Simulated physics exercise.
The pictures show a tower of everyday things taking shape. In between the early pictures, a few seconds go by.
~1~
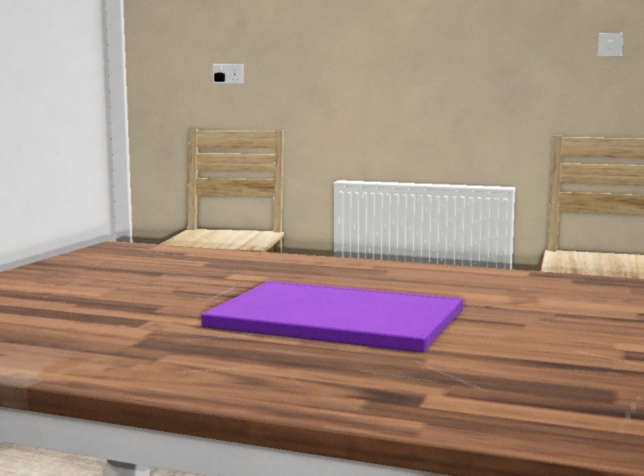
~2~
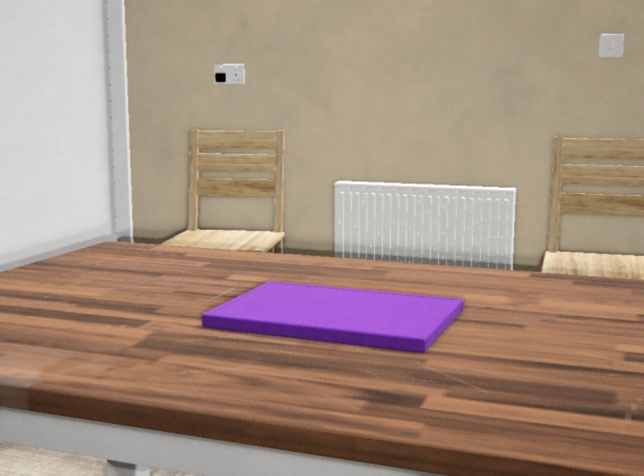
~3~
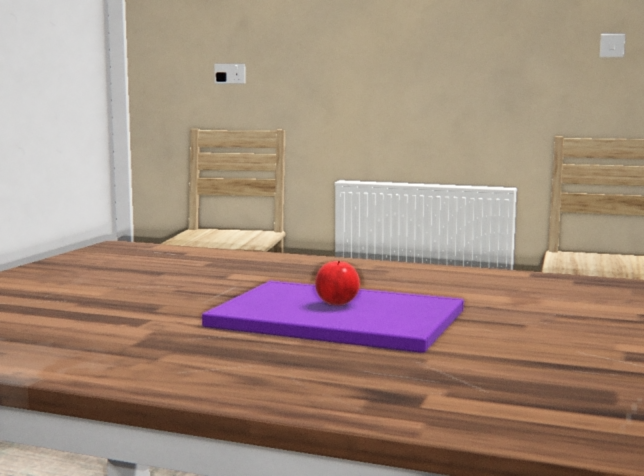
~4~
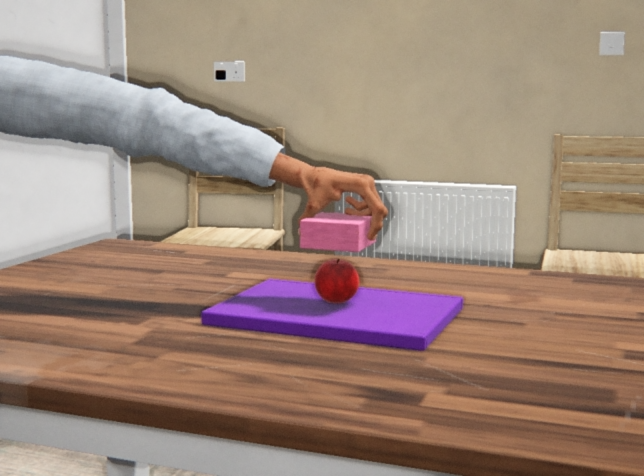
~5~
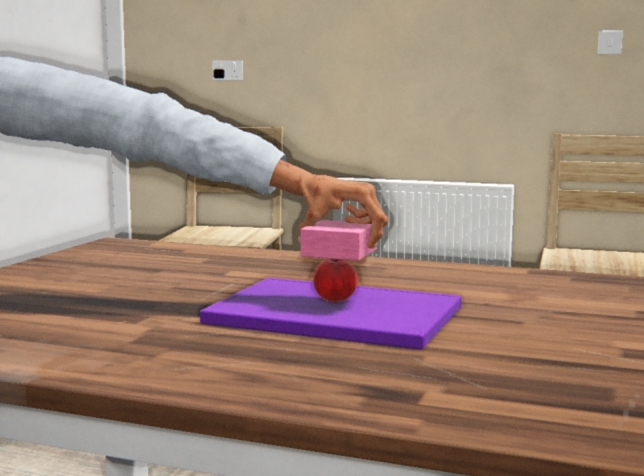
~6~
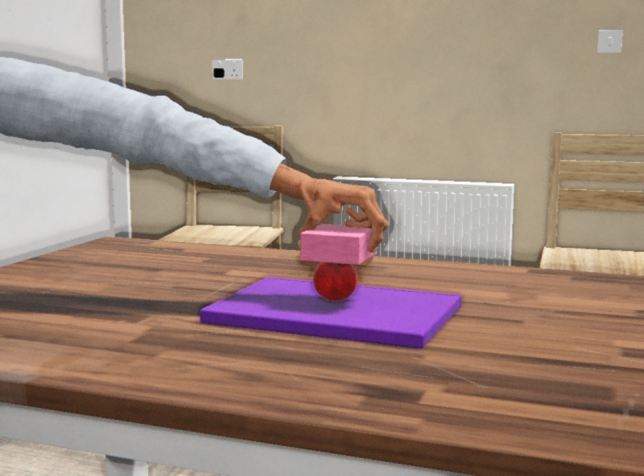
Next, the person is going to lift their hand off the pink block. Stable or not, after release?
Not stable.
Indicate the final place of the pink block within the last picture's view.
Roughly at pixel (457, 303).
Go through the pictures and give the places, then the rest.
In the first frame, the last thing is not in view yet.
In the second frame, the last thing is not in view yet.
In the third frame, the last thing is not in view yet; red apple (337, 283).
The fourth frame shows coming down; pink block (339, 232); red apple (337, 281).
The fifth frame shows coming down; pink block (339, 239); red apple (335, 280).
The sixth frame shows in place under the hand; pink block (339, 244); red apple (335, 279).
Then, 0.40 s on from there, pink block turned 44° from how it was put near (363, 254).
Then, 0.60 s on from there, pink block now fallen.
Then, 0.80 s on from there, things are still on the move.
Then, 1.50 s on from there, nothing new.
In the end, fallen, pink block; the other 2 unmoved. At the end, from the last picture's camera, pink block near (457, 303). The pile comes apart.
